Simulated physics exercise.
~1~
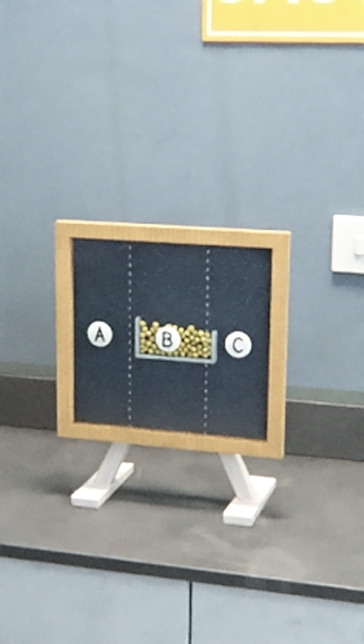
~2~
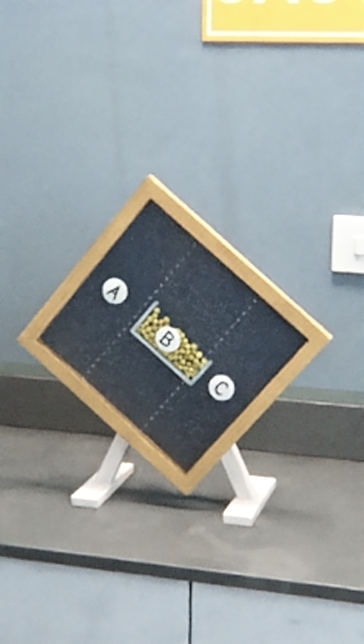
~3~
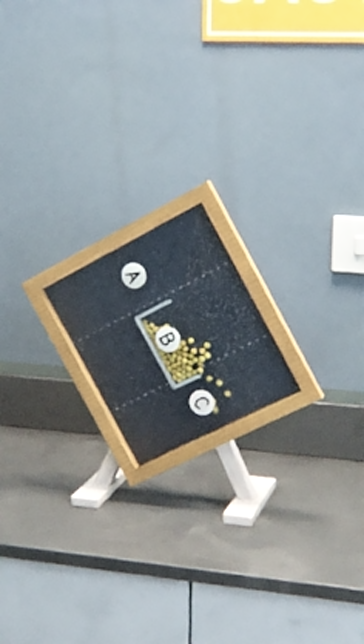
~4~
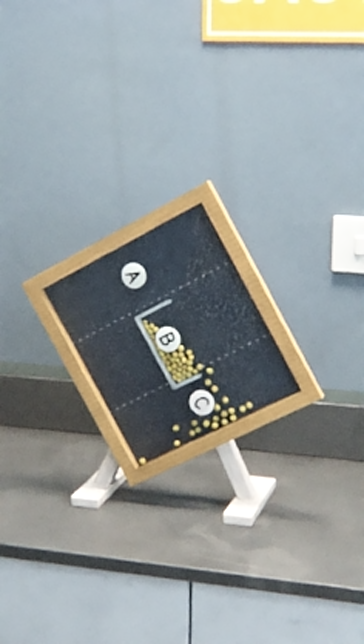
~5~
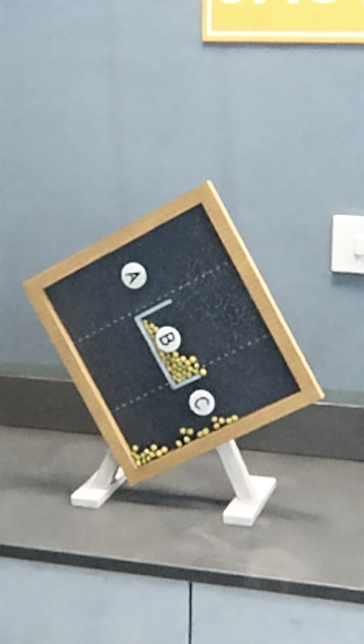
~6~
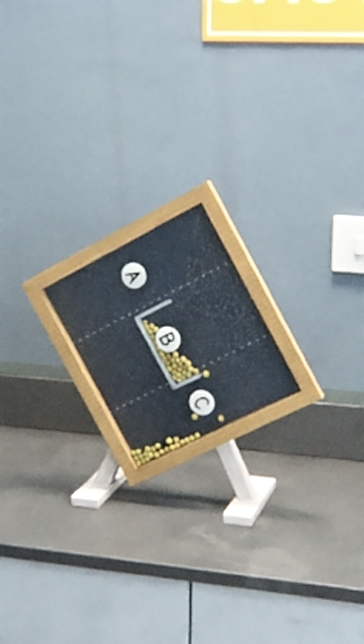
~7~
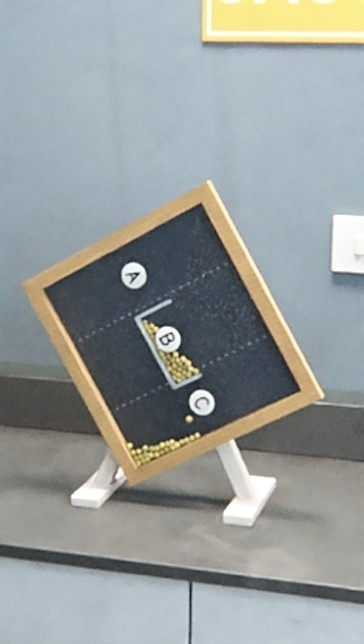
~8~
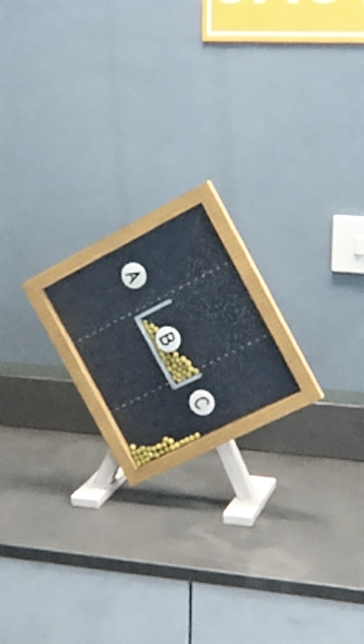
A framed dark board turned clockwise on its stand, and many of the small yellowish beads in its middle tray spilled past the letter C, rolled down to the bottom corner and settled there, while the rest stayed heaped by B.
